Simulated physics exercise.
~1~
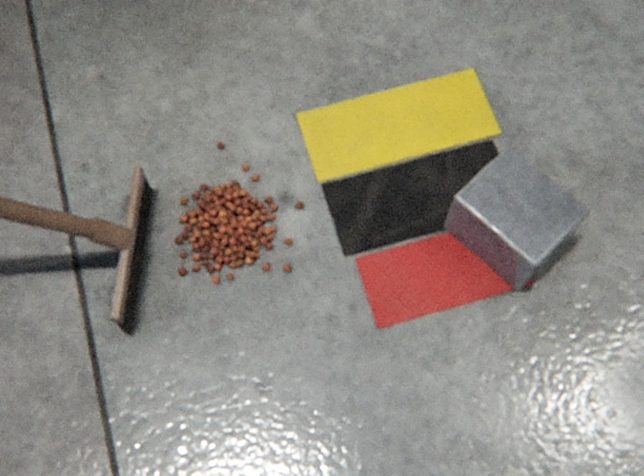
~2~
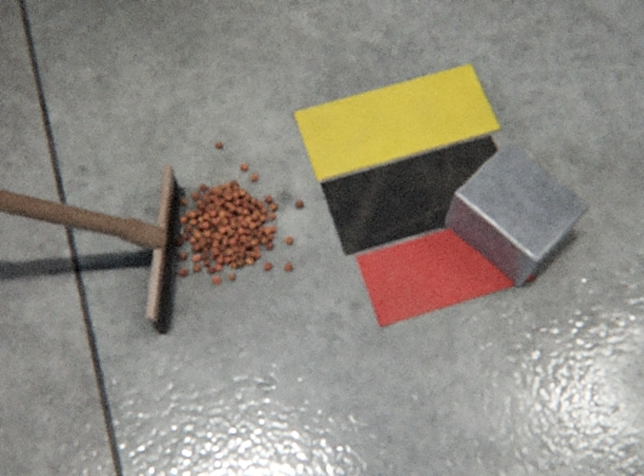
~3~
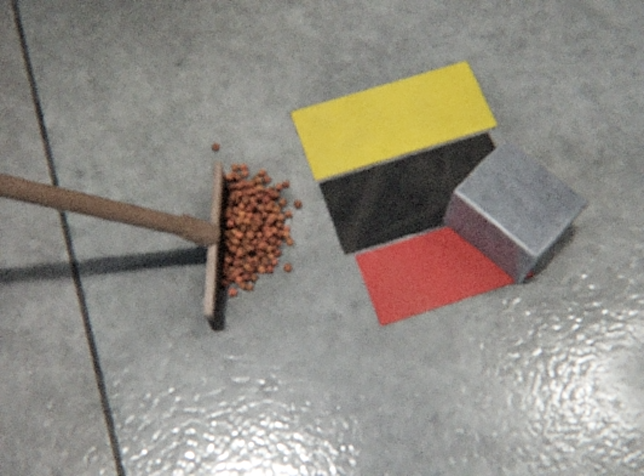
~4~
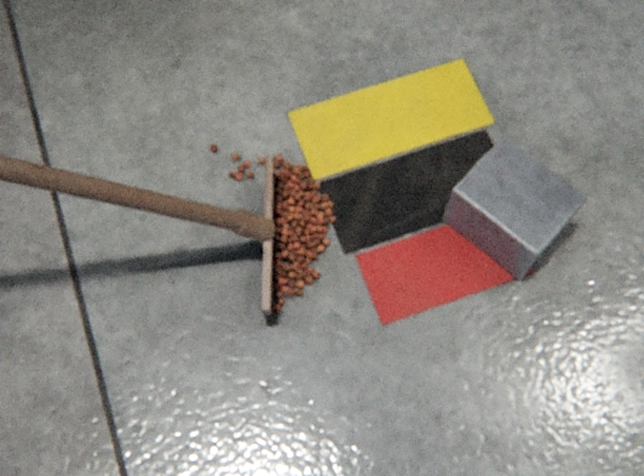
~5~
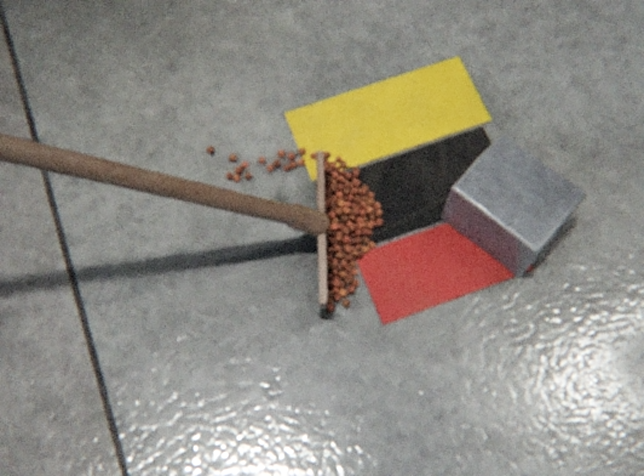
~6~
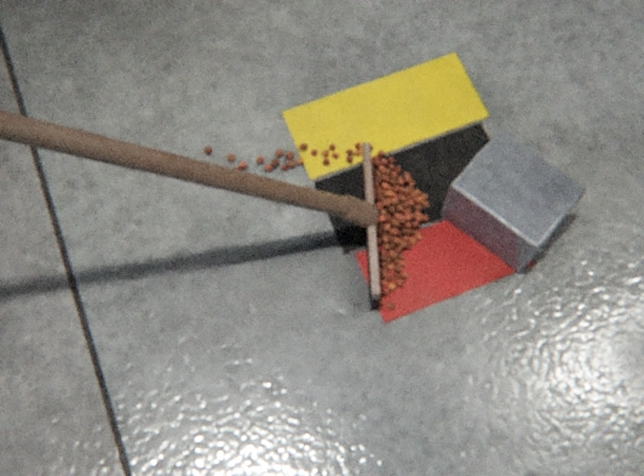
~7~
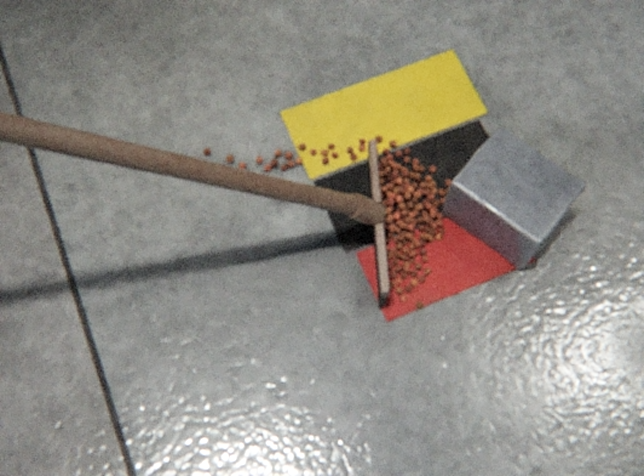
A wooden-handled squeegee slid right across a grey floor and pushed a heap of small reddish-brown pellets onto black and red mats beside a grey block, leaving a thin trail of stragglers behind, some on the yellow mat, before stopping just short of the block.
